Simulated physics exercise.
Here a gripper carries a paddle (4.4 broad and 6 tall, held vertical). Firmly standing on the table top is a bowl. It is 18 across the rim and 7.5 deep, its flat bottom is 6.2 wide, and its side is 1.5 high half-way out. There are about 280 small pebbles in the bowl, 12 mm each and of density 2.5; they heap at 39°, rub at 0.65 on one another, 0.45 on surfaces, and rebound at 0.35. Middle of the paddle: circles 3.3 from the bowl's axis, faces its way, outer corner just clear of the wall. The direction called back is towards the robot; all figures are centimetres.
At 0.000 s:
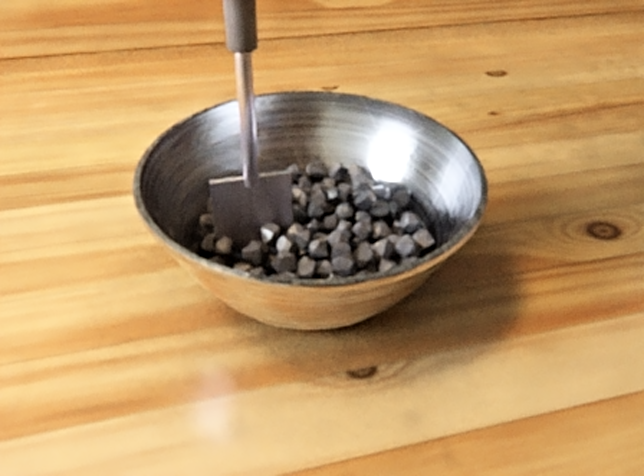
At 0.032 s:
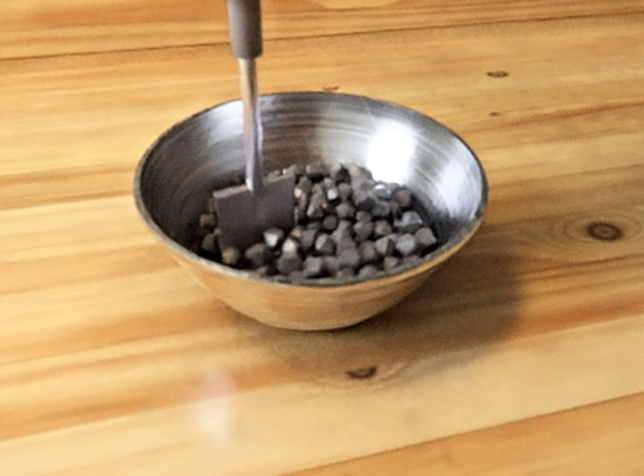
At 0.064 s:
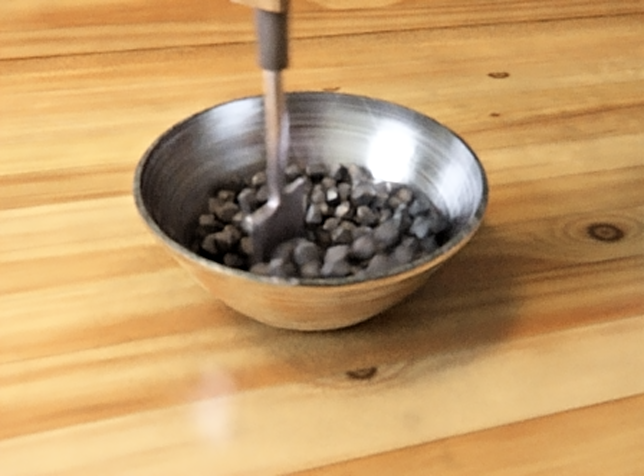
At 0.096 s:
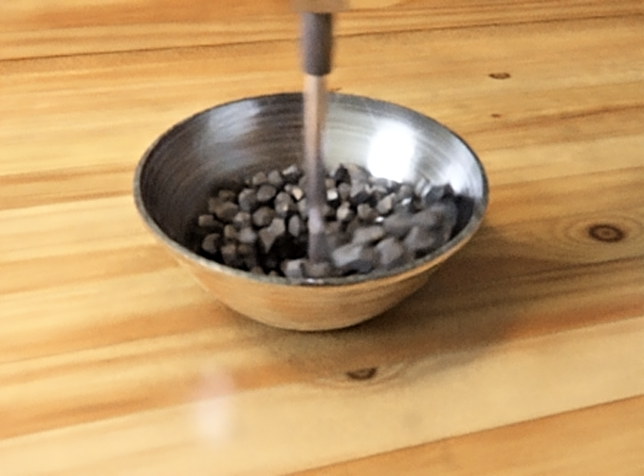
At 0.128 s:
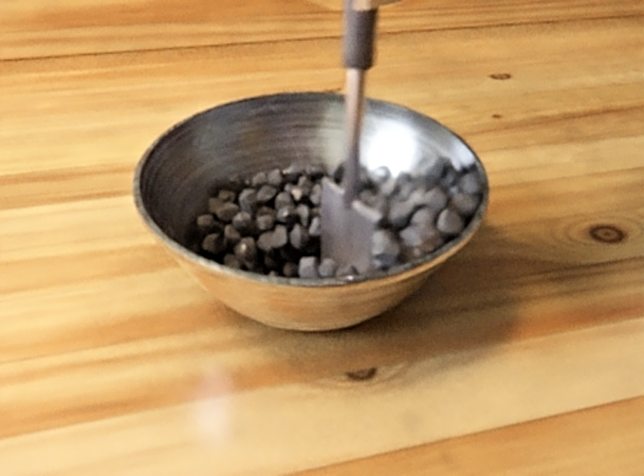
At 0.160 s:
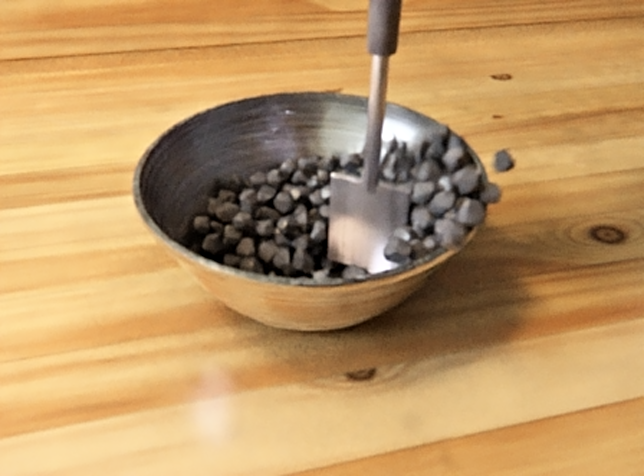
A metal bowl of small dark pebbles sat on a wooden table while an upright paddle swept through them from left to right, heaping them against the right side, and a couple went over the rim.
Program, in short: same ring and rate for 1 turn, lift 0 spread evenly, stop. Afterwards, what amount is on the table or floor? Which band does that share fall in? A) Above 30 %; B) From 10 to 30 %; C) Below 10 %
B, from 10 to 30 %.
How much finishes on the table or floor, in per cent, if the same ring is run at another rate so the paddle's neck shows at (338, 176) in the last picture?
About 5 %.
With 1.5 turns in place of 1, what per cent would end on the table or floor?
Roughly 20 per cent.
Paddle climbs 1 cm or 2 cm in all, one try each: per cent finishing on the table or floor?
First try about 20 per cent, second about 15 per cent.
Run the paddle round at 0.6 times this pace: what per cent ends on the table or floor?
That gives some 5 percent.
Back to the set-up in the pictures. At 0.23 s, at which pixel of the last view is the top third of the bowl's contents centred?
Around (354, 131).
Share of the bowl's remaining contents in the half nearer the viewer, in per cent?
Around 60 per cent of what the bowl keeps.
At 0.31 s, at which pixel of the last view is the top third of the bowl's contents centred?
I'd put it close to (232, 150).
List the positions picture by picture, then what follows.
In the first frame, the paddle neck at (250, 152), 0° round; upper third of the load around (319, 218), from x 210 to 425, top at y 170; 281 in the bowl.
In the second frame, the paddle neck at (254, 159), 13° round; upper third of the load around (320, 222), from x 210 to 425, top at y 170.
In the third frame, the paddle neck at (278, 174), 46° round; upper third of the load around (345, 233), from x 210 to 435, top at y 170.
In the fourth frame, the paddle neck at (316, 179), 79° round; upper third of the load around (378, 237), from x 210 to 450, top at y 170.
In the fifth frame, the paddle neck at (352, 172), 113° round; upper third of the load around (406, 214), from x 205 to 470, top at y 165.
In the sixth frame, the paddle neck at (373, 157), 146° round; upper third of the load around (421, 189), from x 205 to 500, top at y 135; 279 in the bowl, 2 in flight or on the tool.
After 0.23 s, 223° round, highest piece 11 above the table; 269 in the bowl, 12 in flight or on the tool.
After 0.31 s, 300° round, highest piece 10 above the table; 249 in the bowl, 8 on the table or floor, 24 in flight or on the tool.
After 0.54 s, 0° round, highest piece 7 above the table; 238 in the bowl, 43 on the table or floor.
After 1.24 s, 0° round, highest piece 7 above the table; 238 in the bowl, 43 on the table or floor.
In the end, 238 in the bowl, 43 on the table or floor. That is 15 % on the table or floor.
